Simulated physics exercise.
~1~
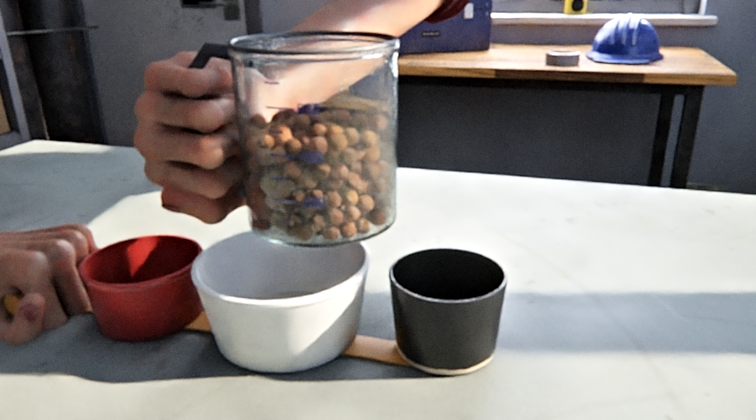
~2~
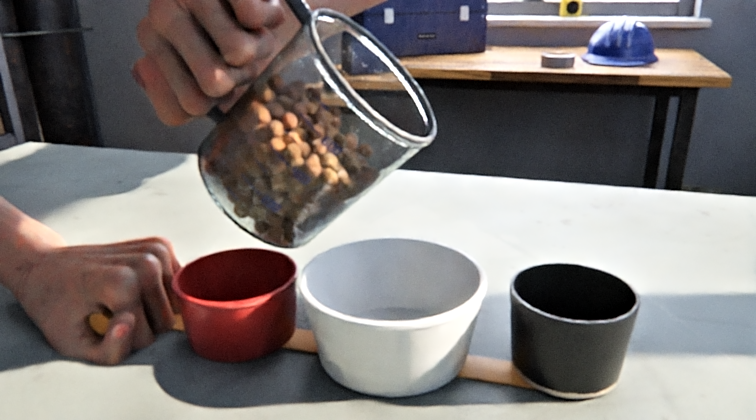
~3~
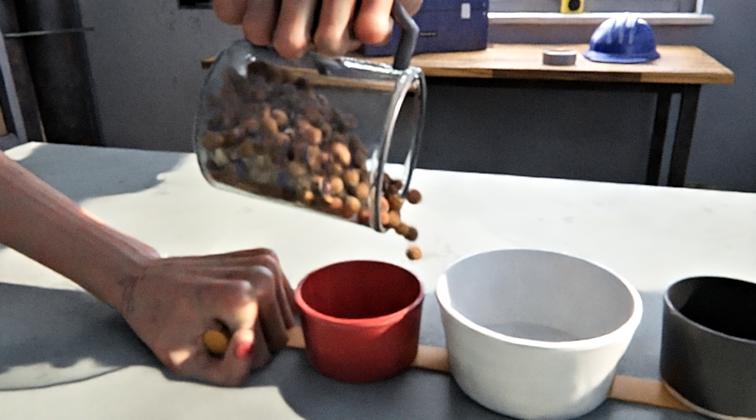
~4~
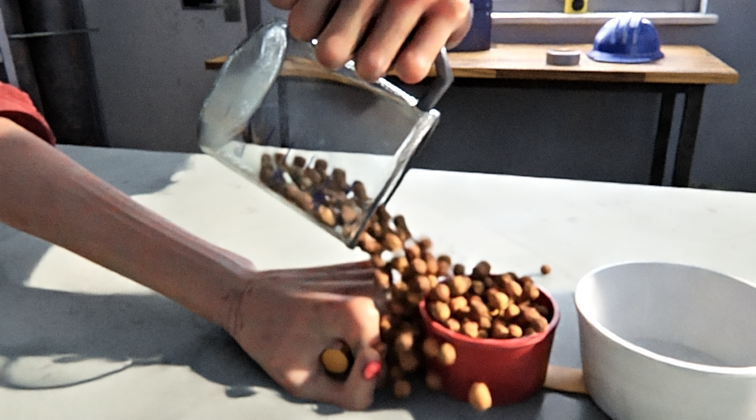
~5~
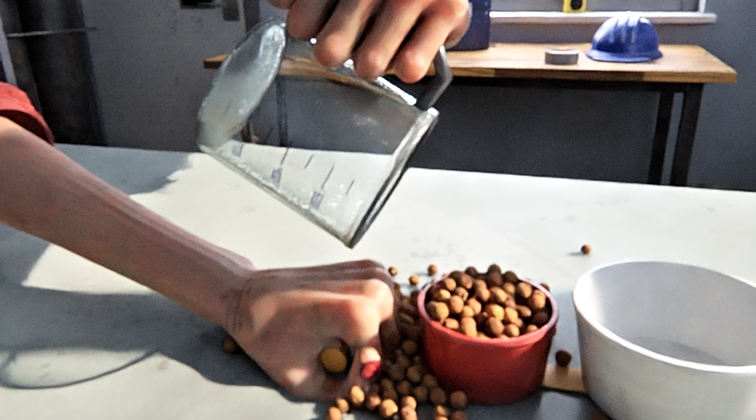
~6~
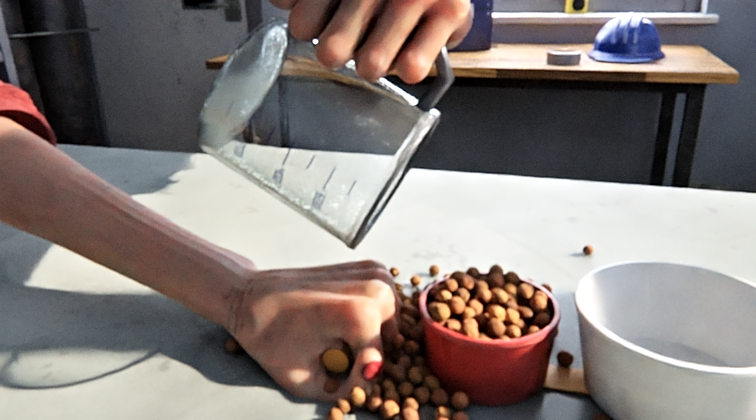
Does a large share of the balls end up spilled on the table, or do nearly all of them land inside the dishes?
A large share spills onto the table around the hand and the red dish. The rest heap up in the red dish, while the white dish stays empty.
